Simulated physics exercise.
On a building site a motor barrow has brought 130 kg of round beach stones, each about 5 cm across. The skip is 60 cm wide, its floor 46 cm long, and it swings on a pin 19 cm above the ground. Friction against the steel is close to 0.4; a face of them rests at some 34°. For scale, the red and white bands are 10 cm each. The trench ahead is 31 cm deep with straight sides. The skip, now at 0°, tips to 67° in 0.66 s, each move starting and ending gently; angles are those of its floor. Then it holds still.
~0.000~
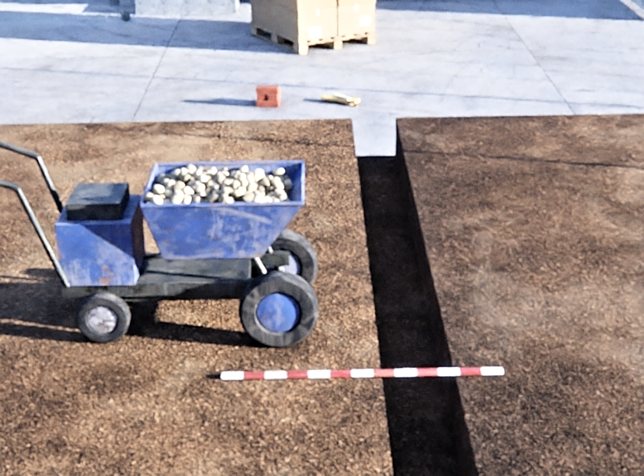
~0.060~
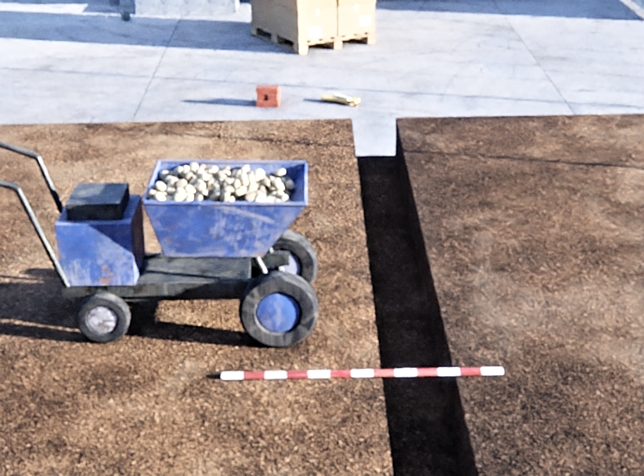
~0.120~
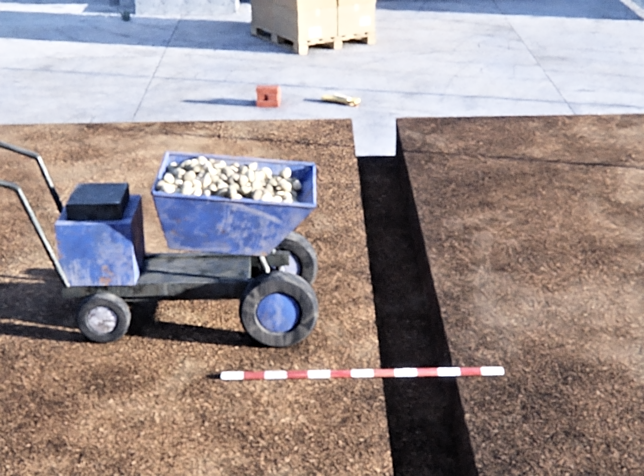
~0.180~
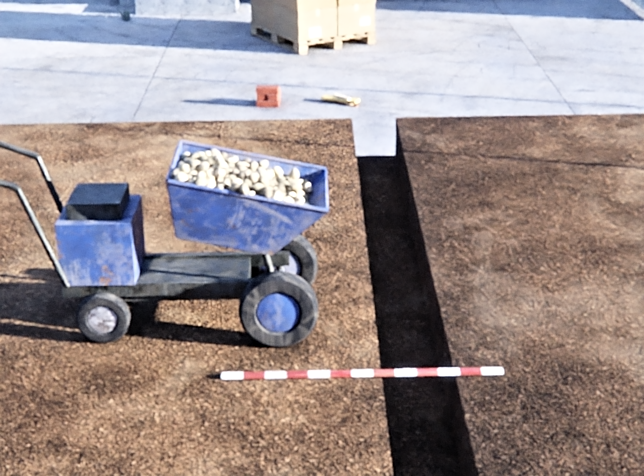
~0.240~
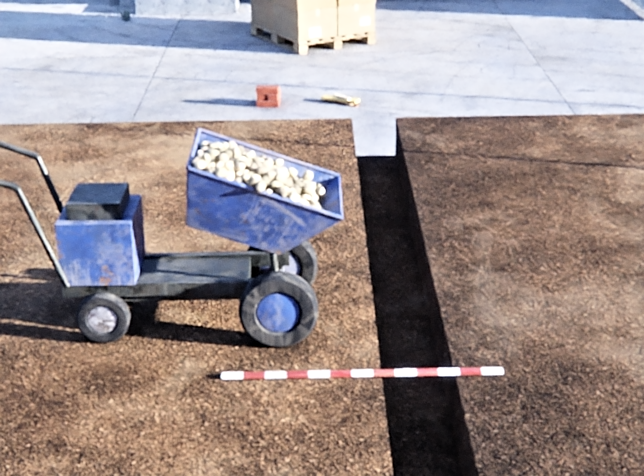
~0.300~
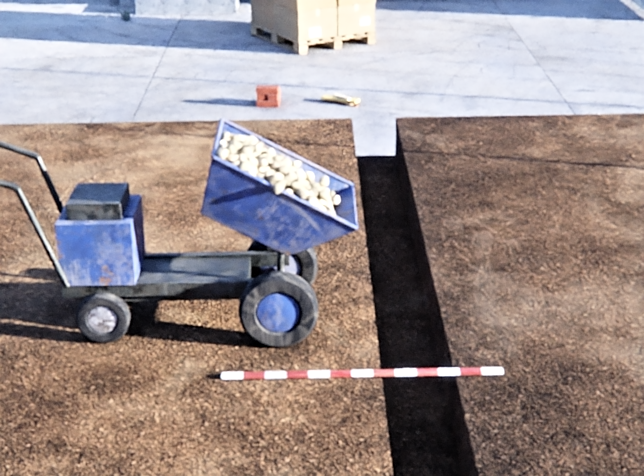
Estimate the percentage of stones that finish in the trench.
Roughly 49 per cent ends in the trench.
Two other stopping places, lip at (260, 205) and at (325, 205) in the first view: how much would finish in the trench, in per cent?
Near 85 per cent from the first place, 30 from the second.
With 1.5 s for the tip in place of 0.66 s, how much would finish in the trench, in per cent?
It would be near 70 per cent.
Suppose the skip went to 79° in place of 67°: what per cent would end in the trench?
In that case some 45 per cent.
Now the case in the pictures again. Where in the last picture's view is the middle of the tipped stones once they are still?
Near (449, 314).
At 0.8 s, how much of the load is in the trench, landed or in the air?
Some 25 per cent.
After 0.5 s the floor is at 57°; 100 % in the skip; the foremost stones are at (382, 242).
After 0.8 s the floor is at 67°; 63 % in the skip, 23 % in the trench, 14 % past the trench; the foremost stones are at (478, 322).
After 1.1 s the floor is at 67°; 24 % in the skip, 26 % in the trench, 50 % past the trench; the foremost stones are at (629, 310).
After 3.1 s the floor is at 67°; 0 % in the skip, 49 % in the trench, 51 % past the trench; the foremost stones are past the picture's edge.
